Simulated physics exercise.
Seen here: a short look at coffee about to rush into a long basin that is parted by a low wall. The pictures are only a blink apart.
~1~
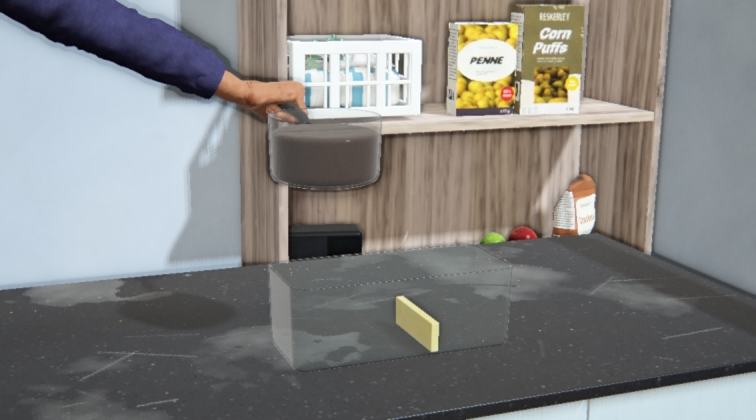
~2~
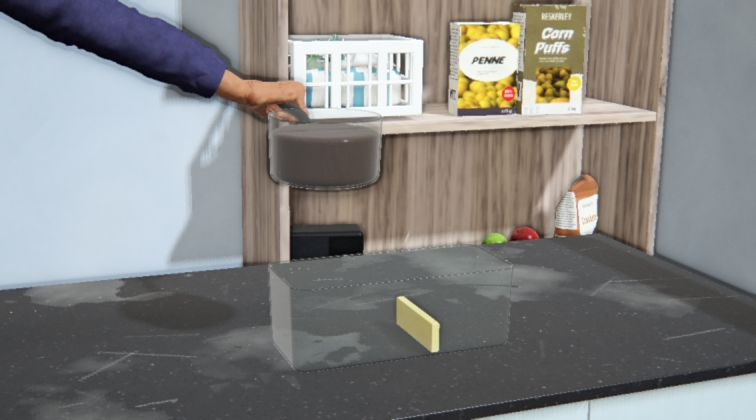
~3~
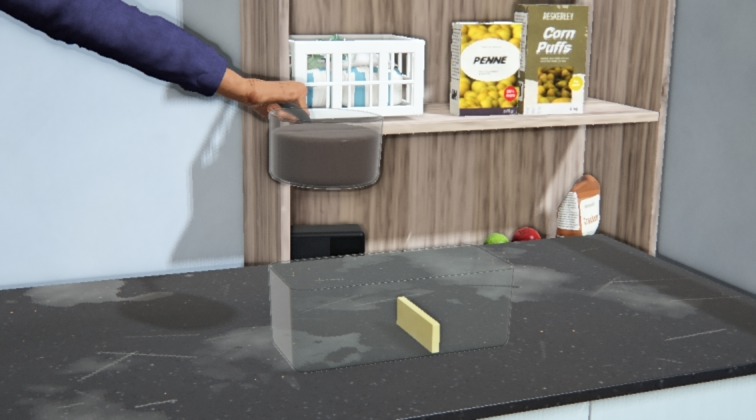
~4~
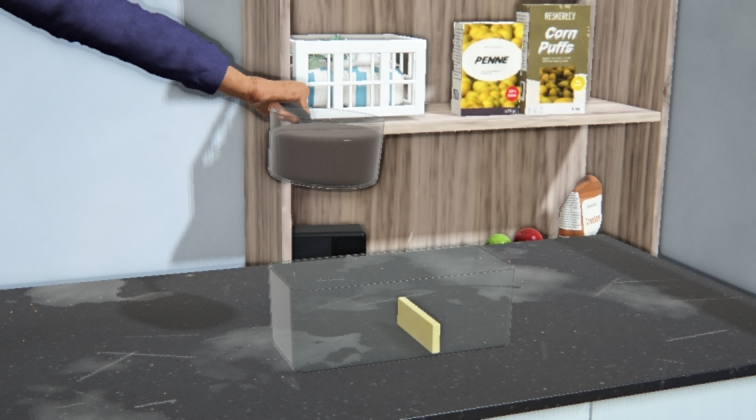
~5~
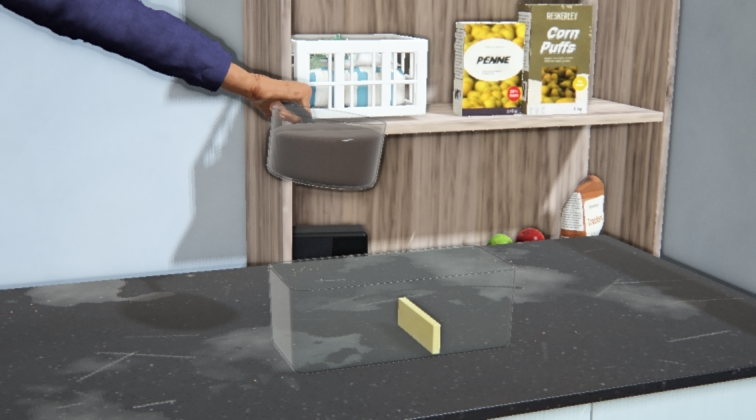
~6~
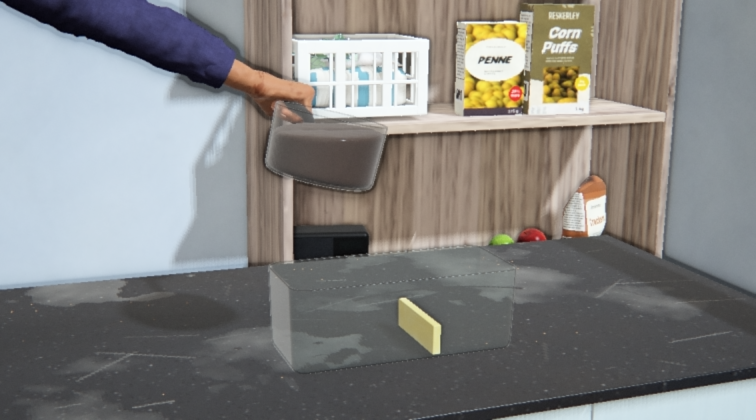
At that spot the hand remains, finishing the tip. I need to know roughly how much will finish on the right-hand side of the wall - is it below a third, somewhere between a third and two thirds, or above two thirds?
Expect between a third and two thirds of it there.
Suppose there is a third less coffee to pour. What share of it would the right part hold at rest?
Close to 25 per cent.
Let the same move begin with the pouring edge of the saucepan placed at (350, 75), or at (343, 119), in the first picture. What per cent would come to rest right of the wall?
Roughly 25 % and 15 %.
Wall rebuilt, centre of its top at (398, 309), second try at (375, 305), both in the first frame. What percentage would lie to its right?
Roughly 65 % and then 90 %.
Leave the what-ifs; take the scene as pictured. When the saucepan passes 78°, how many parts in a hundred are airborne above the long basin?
Around 35 percent.
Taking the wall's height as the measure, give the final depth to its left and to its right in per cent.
The left comes to 50 % and the right to 70 %.
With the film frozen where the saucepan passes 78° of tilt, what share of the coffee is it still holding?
55 in a hundred.
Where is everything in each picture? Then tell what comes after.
Tilt 0°; pouring edge (377, 115); surface from (272, 134) to (374, 129); the long basin's rim runs from (280, 278) to (494, 256); the wall's top is at (417, 311), in the first picture.
Tilt 1°; pouring edge (377, 115); surface from (272, 134) to (374, 129), in the second picture.
Tilt 2°; pouring edge (378, 116); surface from (273, 134) to (375, 129), in the third picture.
Tilt 5°; pouring edge (380, 119); surface from (273, 133) to (376, 130), in the fourth picture.
Tilt 8°; pouring edge (381, 122); surface from (274, 133) to (377, 130), in the fifth picture.
Tilt 13°; pouring edge (383, 126); surface from (274, 133) to (378, 131), in the sixth picture.
A moment on, the saucepan is tipped on its side and 56 per cent is still to pour, 1 is left of the wall and 5 right of it.
Next, the saucepan is tipped right over and 7 per cent is still to pour, 30 is left of the wall and 51 right of it.
Then the saucepan is tipped right over and 0 per cent is still to pour, 53 is left of the wall and 44 right of it.
Later the saucepan is tipped right over and 0 per cent is still to pour, 56 is left of the wall and 42 right of it.
Finally, 56 per cent lies left of the wall, 42 right of it and 2 outside.
